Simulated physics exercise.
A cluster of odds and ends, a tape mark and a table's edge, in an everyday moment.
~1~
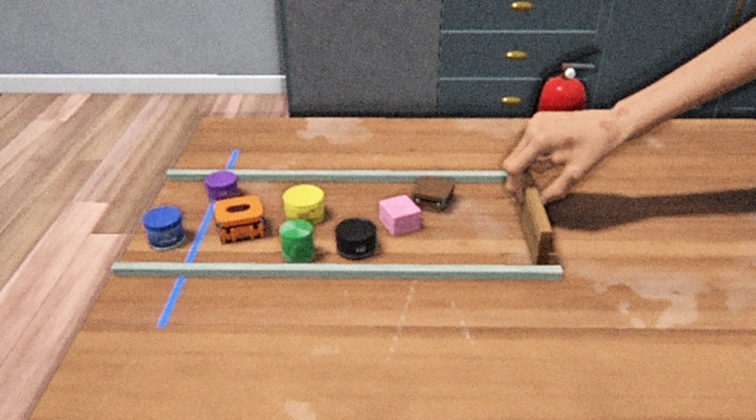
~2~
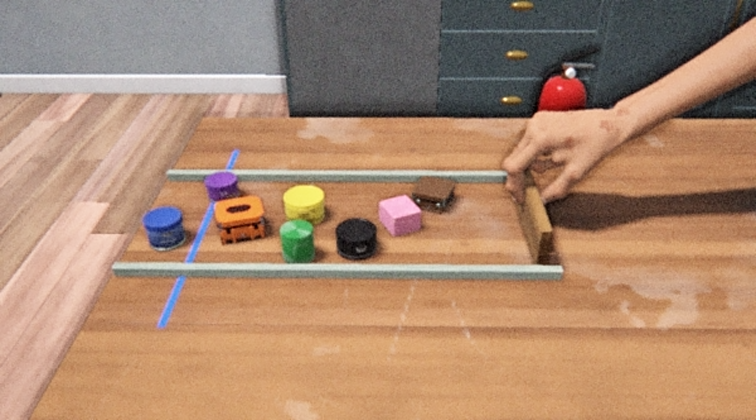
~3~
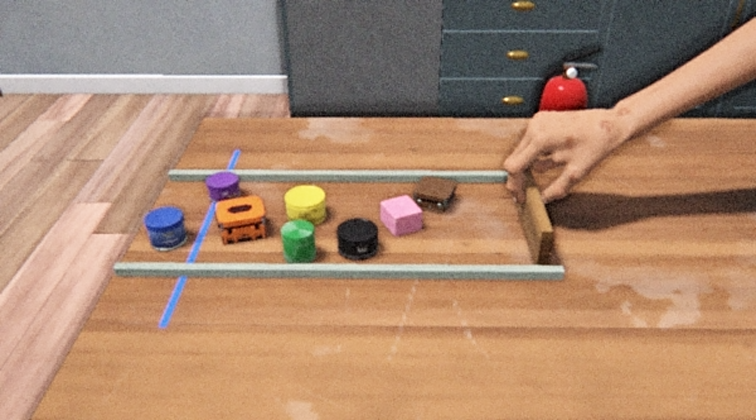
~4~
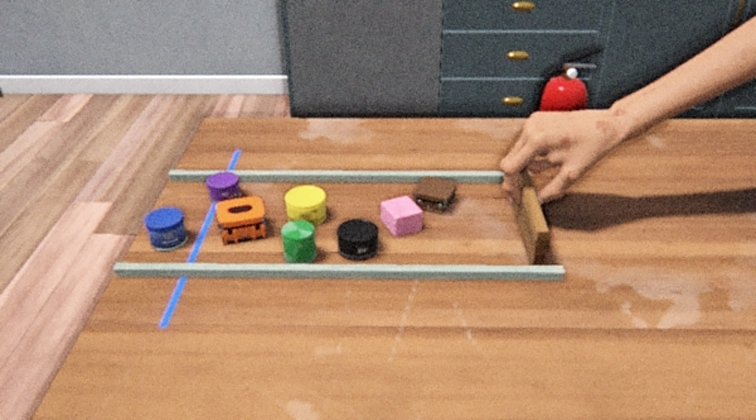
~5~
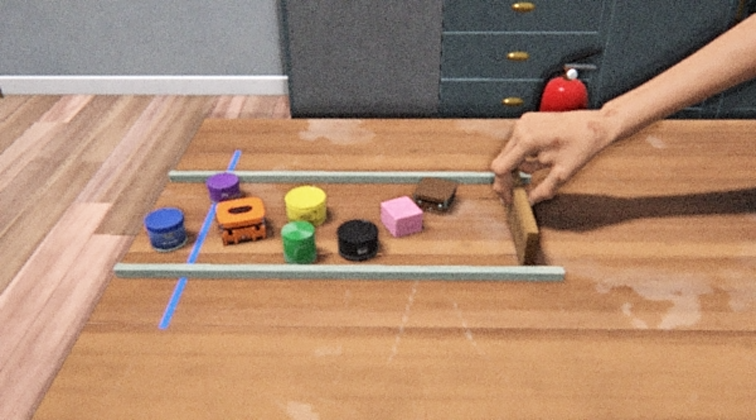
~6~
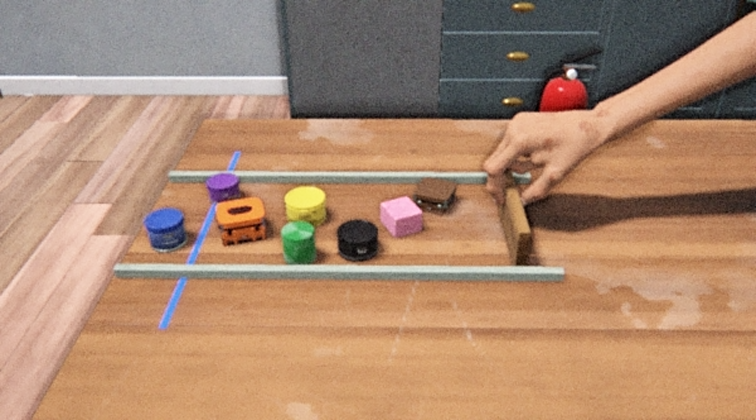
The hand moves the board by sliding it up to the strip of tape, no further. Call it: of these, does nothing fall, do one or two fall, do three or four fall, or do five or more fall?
One or two fall.
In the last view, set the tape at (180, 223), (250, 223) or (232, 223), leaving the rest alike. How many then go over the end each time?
Going through each try, you'd get 4, 0 and 1.
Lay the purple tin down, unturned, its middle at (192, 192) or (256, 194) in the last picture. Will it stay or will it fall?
First place, it is safe; second place, it is safe.
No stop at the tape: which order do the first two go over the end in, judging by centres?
Blue tin, orange case.
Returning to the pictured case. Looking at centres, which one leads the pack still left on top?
Result: Orange case.
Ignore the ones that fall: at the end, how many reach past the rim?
The figure is 3.
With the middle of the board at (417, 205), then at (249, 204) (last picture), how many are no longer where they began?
Up to then 2, and up to the other point 8.
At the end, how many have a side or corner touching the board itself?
Looks like 3 of them, all told.
Soon after, none off yet; blue tin at rest near (166, 230); purple tin at rest near (224, 189); orange case at rest near (241, 222).
Then, none off yet; blue tin moved about its own width near (132, 239); purple tin moved a little near (212, 189); orange case moved about its own width near (183, 232).
At rest, the number that fall off is one or two; fallen, blue tin.
